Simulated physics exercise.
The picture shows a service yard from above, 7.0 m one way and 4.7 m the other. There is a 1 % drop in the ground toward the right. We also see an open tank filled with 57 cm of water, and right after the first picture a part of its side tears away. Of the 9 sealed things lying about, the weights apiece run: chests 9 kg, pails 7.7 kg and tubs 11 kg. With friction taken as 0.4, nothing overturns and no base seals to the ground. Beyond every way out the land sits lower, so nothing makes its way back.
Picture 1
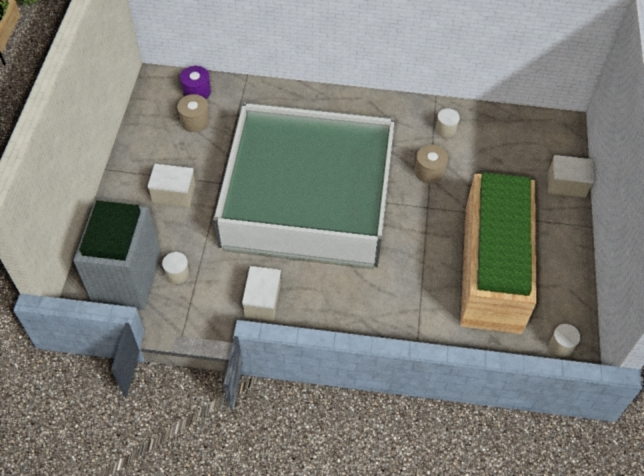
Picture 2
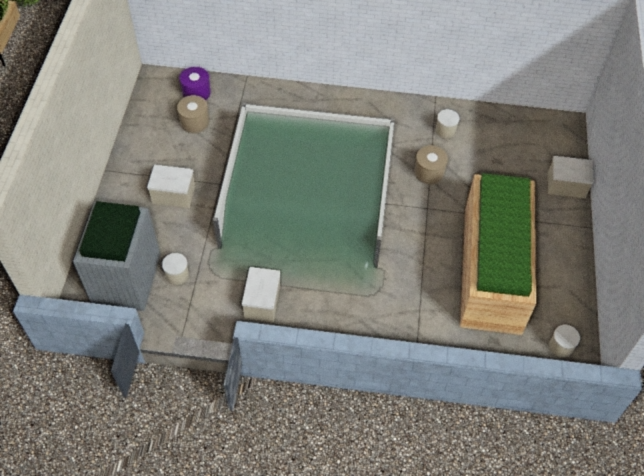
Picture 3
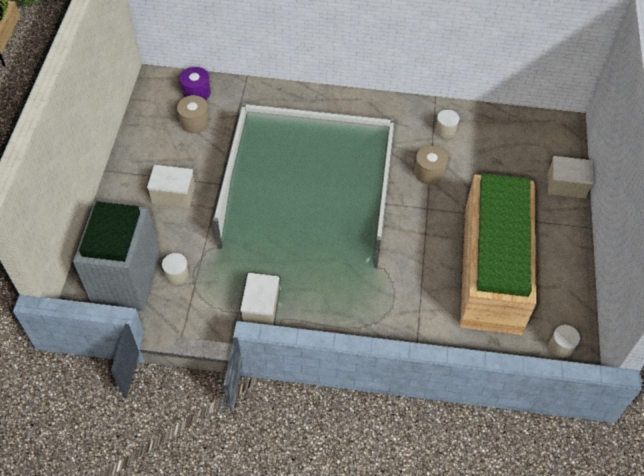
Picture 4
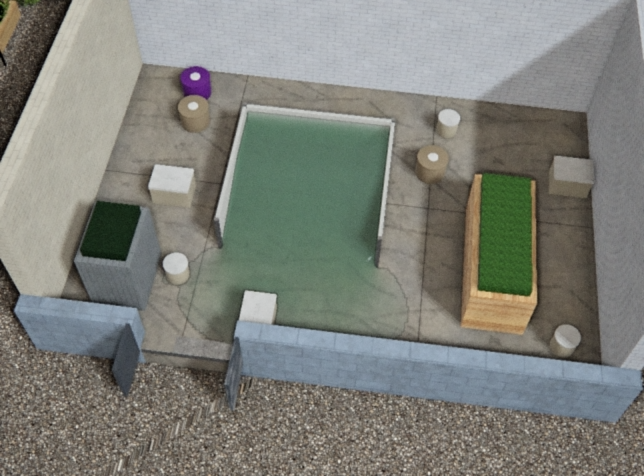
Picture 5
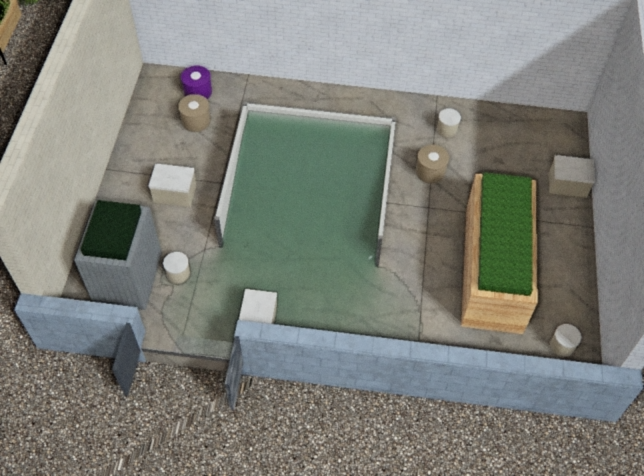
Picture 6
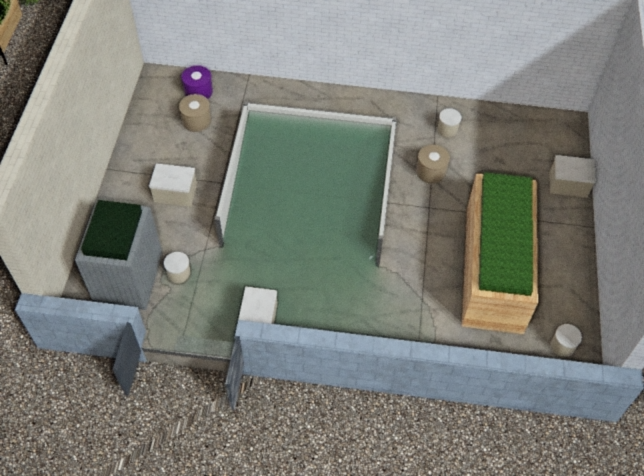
Green water spreads from the tank's open front side across the yard, shifting a pale block.
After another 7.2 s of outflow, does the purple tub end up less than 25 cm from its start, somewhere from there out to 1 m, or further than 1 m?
It keeps near its spot.
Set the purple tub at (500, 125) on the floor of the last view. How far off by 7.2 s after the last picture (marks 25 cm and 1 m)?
By that time it is swept a long way.
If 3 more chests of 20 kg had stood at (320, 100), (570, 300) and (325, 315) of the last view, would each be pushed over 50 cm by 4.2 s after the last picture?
From first to last: Does not reach it, surpasses it, surpasses it.
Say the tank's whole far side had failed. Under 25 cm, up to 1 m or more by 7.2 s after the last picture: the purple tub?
In that scenario the purple tub would have been washed far off.
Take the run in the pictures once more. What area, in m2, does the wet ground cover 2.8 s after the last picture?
About 21 m2 is covered.
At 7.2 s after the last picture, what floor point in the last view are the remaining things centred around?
I'd put it around (312, 144).
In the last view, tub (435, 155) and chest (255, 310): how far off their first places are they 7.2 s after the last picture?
Taking them in order, 140 cm and gone out.
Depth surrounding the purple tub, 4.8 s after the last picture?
2 cm or so.
Then, 0.9 s after the last picture the purple tub is near (196, 76), 0.0 m from its start, aground; 0 of 9 are out; 1 afloat.
Then, 2.8 s after the last picture the purple tub is near (196, 76), 0.0 m from its start, aground; 1 of 9 are out; 0 afloat.
Then, 4.8 s after the last picture the purple tub is near (196, 76), 0.0 m from its start, aground; 1 of 9 are out; 2 afloat.
Then, 7.2 s after the last picture the purple tub is near (196, 76), 0.0 m from its start, aground; 1 of 9 are out; 1 afloat.
